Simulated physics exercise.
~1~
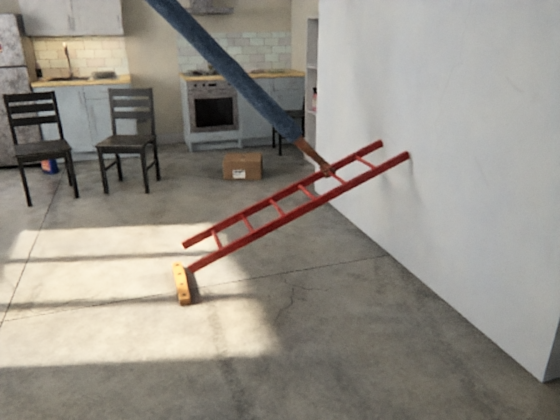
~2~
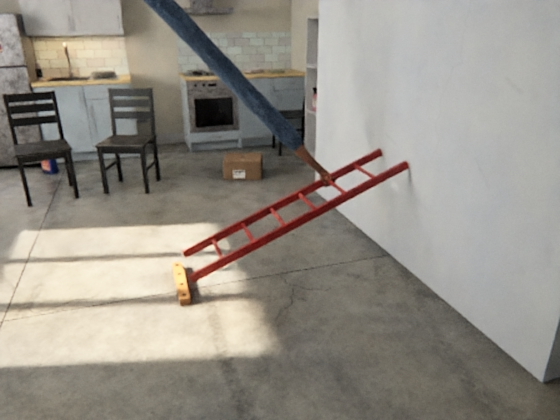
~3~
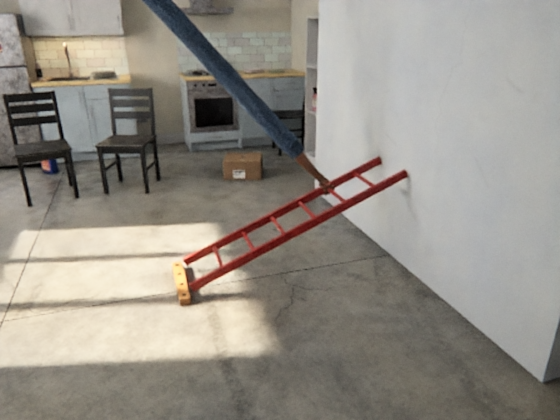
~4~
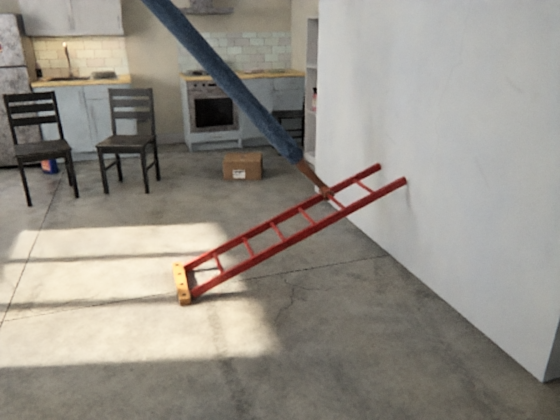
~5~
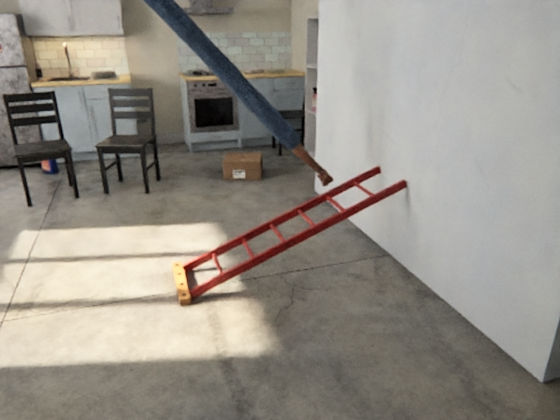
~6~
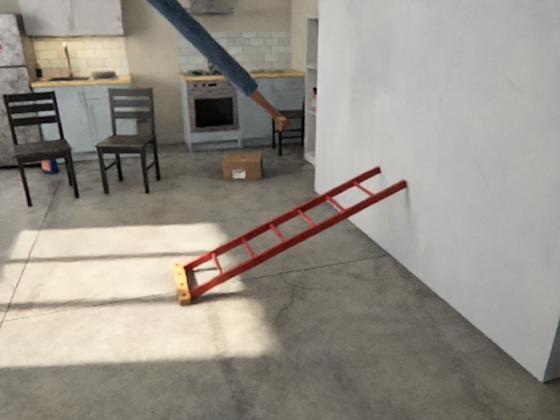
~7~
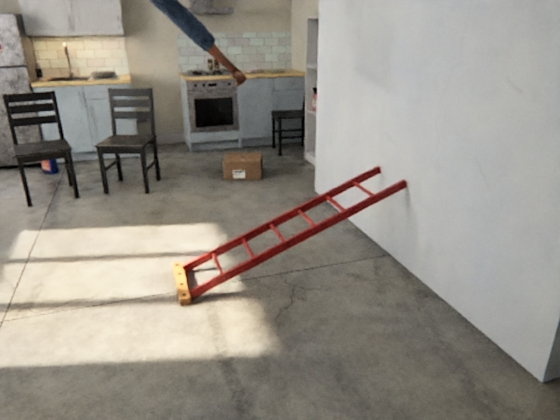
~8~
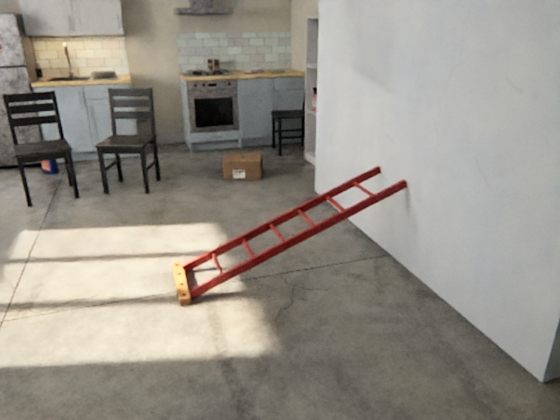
A red ladder is lowered against a white wall by hand and stays leaning there.
